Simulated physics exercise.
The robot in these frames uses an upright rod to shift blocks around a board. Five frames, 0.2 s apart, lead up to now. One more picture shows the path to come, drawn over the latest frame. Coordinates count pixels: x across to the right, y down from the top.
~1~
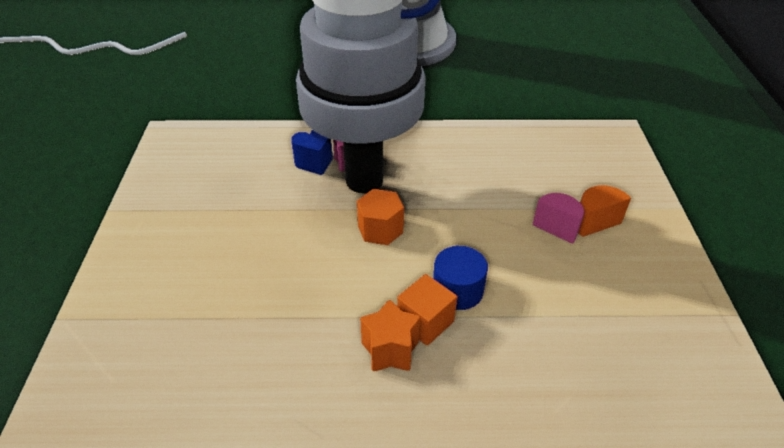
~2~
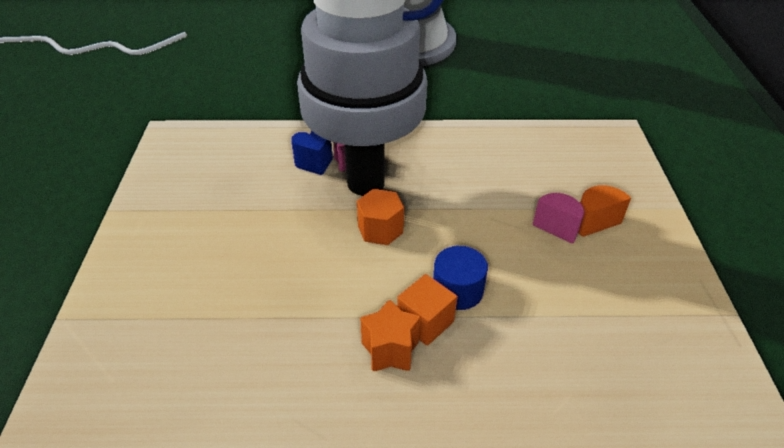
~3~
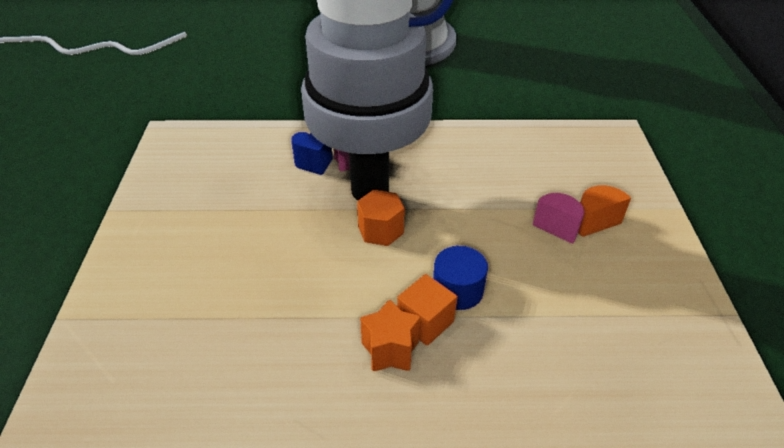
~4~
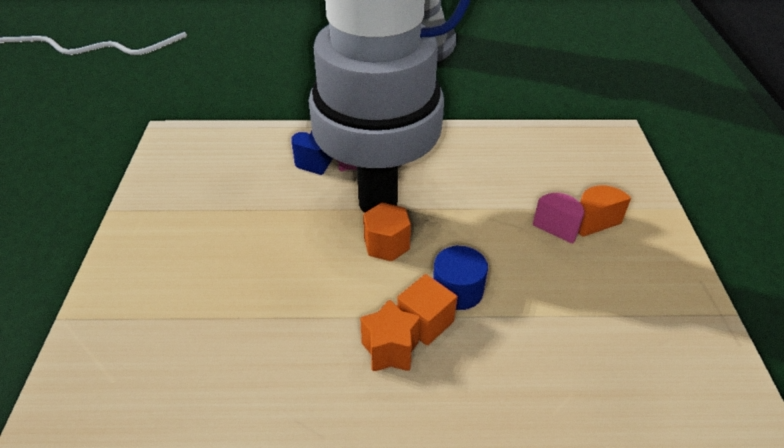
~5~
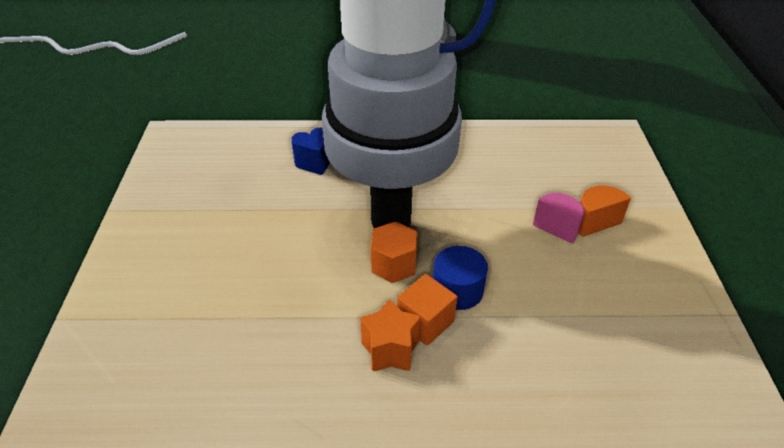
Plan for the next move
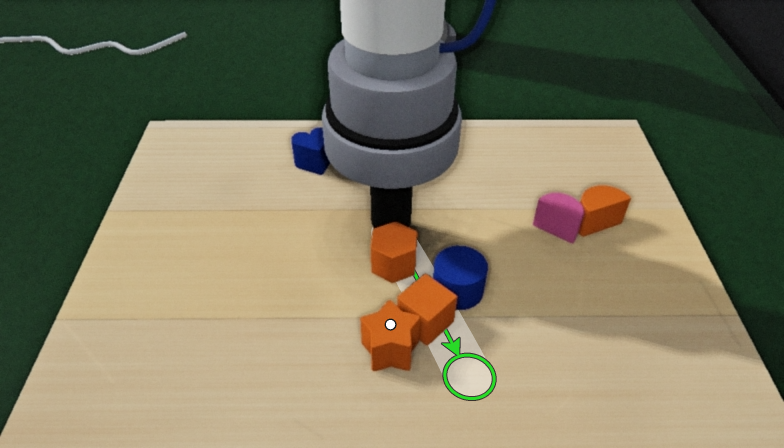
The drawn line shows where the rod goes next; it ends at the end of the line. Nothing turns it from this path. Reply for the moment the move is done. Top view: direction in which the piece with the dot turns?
Counter-clockwise, from overhead.
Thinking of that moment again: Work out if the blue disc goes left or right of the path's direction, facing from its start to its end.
Facing from start to end, it shifts left.
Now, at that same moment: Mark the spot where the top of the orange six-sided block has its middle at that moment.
At the end it should sit near (388, 292).
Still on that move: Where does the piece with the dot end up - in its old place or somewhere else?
It shifts position.
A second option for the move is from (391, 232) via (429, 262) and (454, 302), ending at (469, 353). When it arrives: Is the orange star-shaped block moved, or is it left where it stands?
By the end it has moved.
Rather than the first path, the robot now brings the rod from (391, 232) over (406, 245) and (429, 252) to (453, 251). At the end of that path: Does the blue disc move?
Answer: No.
The line goes straight from (391, 232) to (469, 376); the dot is on the orange star-shaped block.
What follows on the original path. One third of the way, rod (416, 265); orange six-sided block (392, 279), turned 45° clockwise; orange square piece (432, 301).
Two thirds of the way, rod (442, 312); orange star-shaped block (382, 334), turned 25° anticlockwise; orange six-sided block (388, 292), turned 90° clockwise; orange square piece (442, 341), turned 20° clockwise; blue disc (489, 280).
At the end, rod (471, 366); orange star-shaped block (382, 334), turned 25° anticlockwise; orange six-sided block (388, 292), turned 90° clockwise; orange square piece (443, 385), turned 95° clockwise; blue disc (489, 280).
